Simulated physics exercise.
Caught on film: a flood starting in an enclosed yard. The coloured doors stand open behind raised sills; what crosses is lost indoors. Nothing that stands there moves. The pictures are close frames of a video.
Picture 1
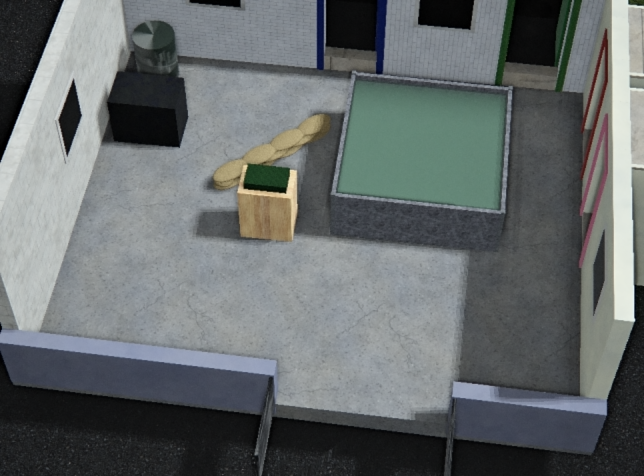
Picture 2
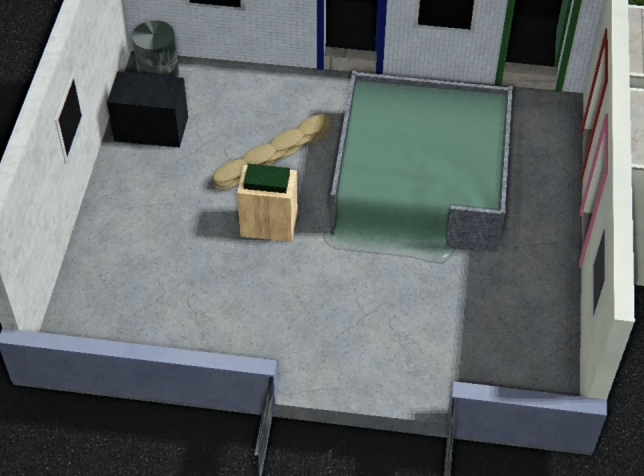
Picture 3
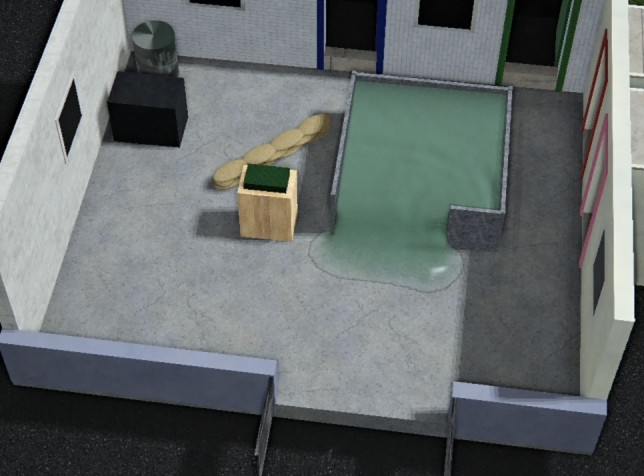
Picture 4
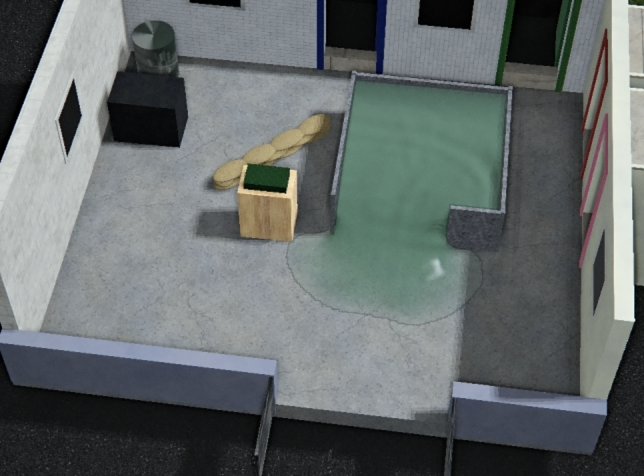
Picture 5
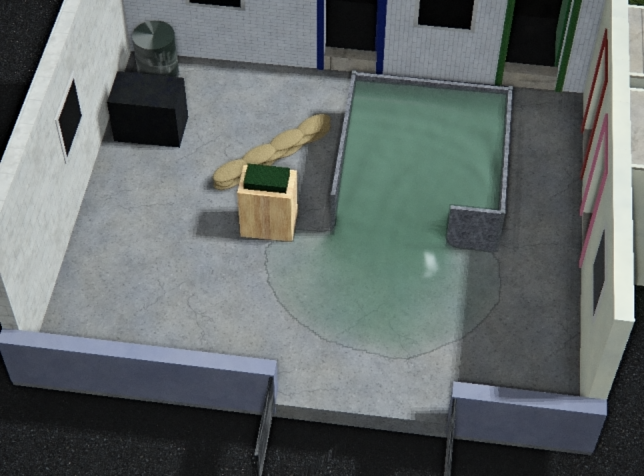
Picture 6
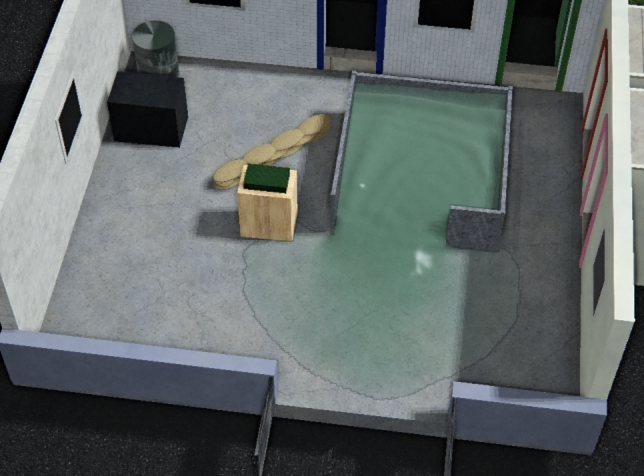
Greenish water sat still in a walled tank, then poured through a gap in its near side and spread across the yard floor in a widening, rounded sheet, passing the wooden box.
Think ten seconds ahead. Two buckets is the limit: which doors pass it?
The red door admits no more than that; the blue door admits no more than that; the pink door admits no more than that; the green door admits no more than that.
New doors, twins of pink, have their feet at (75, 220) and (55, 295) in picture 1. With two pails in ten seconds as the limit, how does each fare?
As listed: Keeps below it, is over.
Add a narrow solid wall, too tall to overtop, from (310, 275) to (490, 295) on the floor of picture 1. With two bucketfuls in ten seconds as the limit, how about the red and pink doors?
One by one: Red holds, pink lets more in.
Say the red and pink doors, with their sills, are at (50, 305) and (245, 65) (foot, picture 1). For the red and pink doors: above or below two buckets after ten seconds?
In short: The red one floods; the pink one keeps below it.
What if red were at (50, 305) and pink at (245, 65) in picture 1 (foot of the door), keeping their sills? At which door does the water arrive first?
First comes the red door.
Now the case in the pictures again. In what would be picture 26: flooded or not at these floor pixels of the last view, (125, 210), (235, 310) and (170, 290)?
One after the other: Wet, wet, covered.
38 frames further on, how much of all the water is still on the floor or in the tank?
About 58 per cent.
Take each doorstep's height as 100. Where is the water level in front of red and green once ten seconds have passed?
About 30 and 10 per cent.
A moment on, water covers 30 % of the floor; the red door not reached, the blue door not reached, the pink door not reached, the green door not reached.
Next, water covers 35 % of the floor; the red door not reached, the blue door not reached, the pink door not reached, the green door not reached.
Then, water covers 50 % of the floor; the red door not reached, the blue door not reached, the pink door not reached, the green door not reached.
Later, water covers 80 % of the floor; the red door wet at the sill, nothing in, the blue door not reached, the pink door wet at the sill, nothing in, the green door wet at the sill, nothing in.
In the end, water covers 95 % of the floor; the red door wet at the sill, nothing in, the blue door wet at the sill, nothing in, the pink door wet at the sill, nothing in, the green door wet at the sill, nothing in.
